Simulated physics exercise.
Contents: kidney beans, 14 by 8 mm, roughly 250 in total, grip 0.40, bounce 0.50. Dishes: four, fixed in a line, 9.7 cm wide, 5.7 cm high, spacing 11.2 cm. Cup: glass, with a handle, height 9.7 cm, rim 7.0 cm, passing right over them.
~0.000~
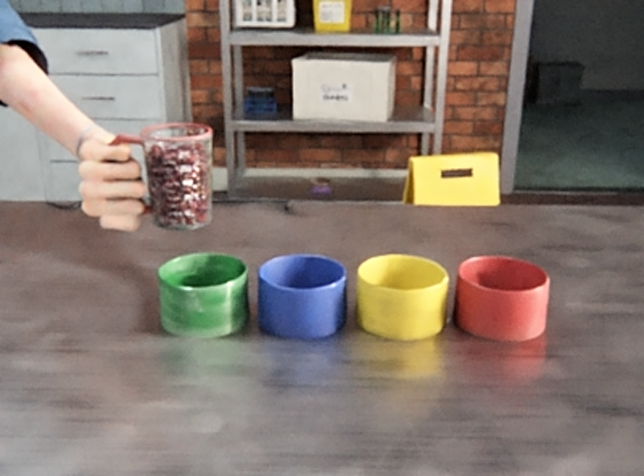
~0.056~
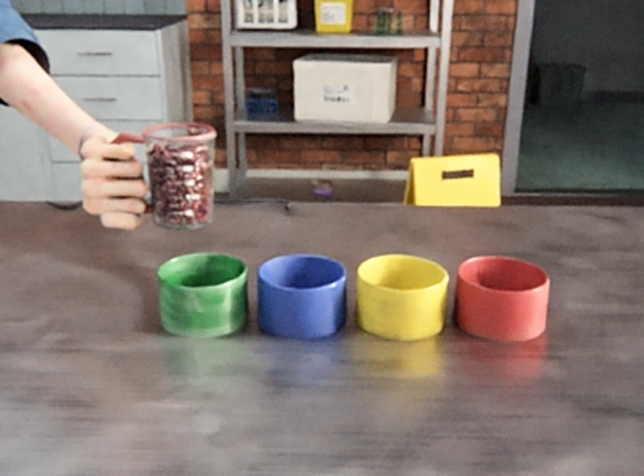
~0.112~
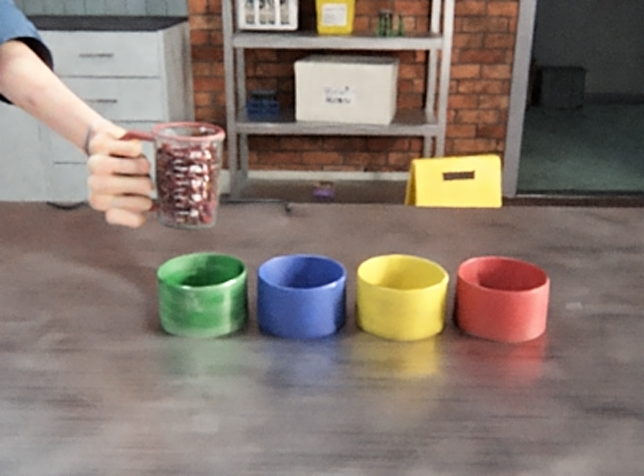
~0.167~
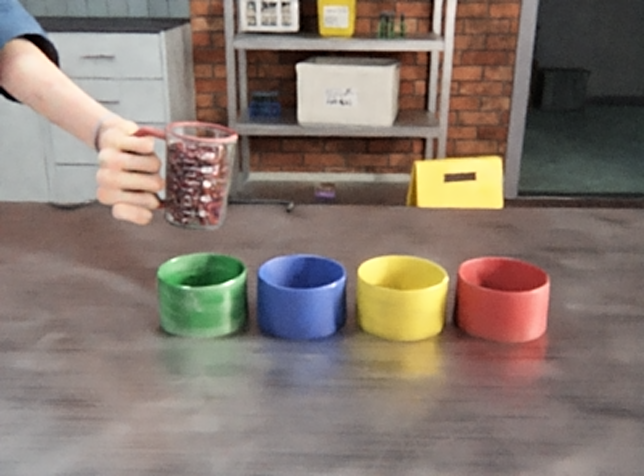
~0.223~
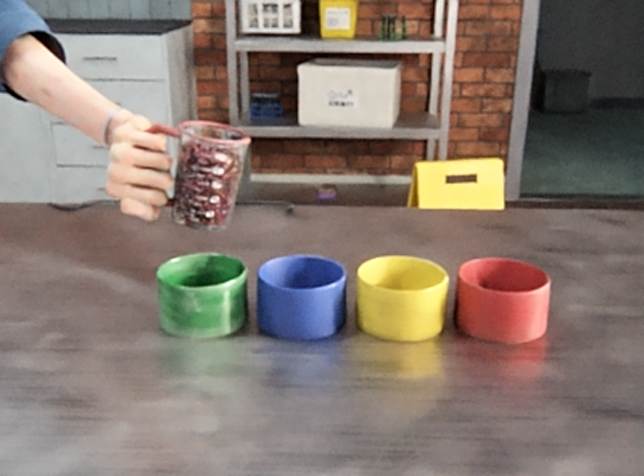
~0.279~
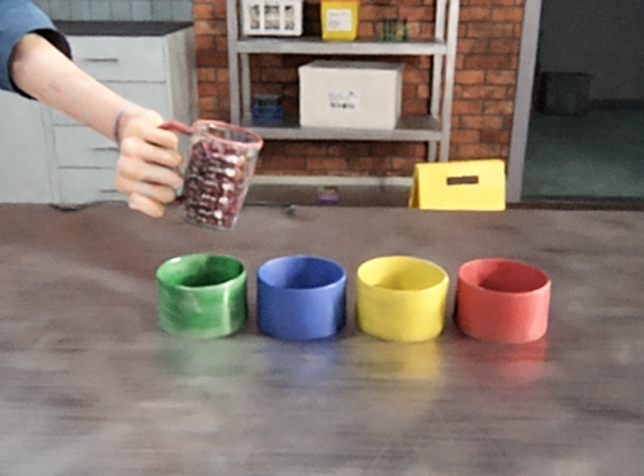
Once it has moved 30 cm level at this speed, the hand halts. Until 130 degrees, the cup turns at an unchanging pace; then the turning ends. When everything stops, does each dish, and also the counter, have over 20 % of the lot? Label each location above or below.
Labels - red: Above, blue: Below, green: Below, yellow: Below, counter: Below.
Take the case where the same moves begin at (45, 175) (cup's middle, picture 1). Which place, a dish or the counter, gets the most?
The winner: Yellow.
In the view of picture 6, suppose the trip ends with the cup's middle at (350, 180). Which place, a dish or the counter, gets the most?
Result: Biggest portion at yellow.
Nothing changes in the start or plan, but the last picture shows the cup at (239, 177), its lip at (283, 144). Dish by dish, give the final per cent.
The red dish keeps 100, the blue dish 0, the green dish 0 and the yellow dish 0.
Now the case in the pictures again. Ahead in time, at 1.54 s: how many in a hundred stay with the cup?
I reckon around 85 per cent.
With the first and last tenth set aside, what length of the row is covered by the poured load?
The stretch is around 6 cm long.
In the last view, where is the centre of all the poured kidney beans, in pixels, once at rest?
Once everything settles, the centre is around (506, 300).
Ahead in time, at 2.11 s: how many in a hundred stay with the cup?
Roughly 0 per cent of the load.
After 1.04 s, tilt 69 degrees; cup holds 100 %.
After 1.54 s, tilt 105 degrees; cup holds 85 %, red 10 %.
After 2.11 s, tilt 130 degrees; cup holds 0 %, red 100 %.
By 2.5 s all is still; red 100 %, blue 0 %, green 0 %, yellow 0 %, counter 0 %.
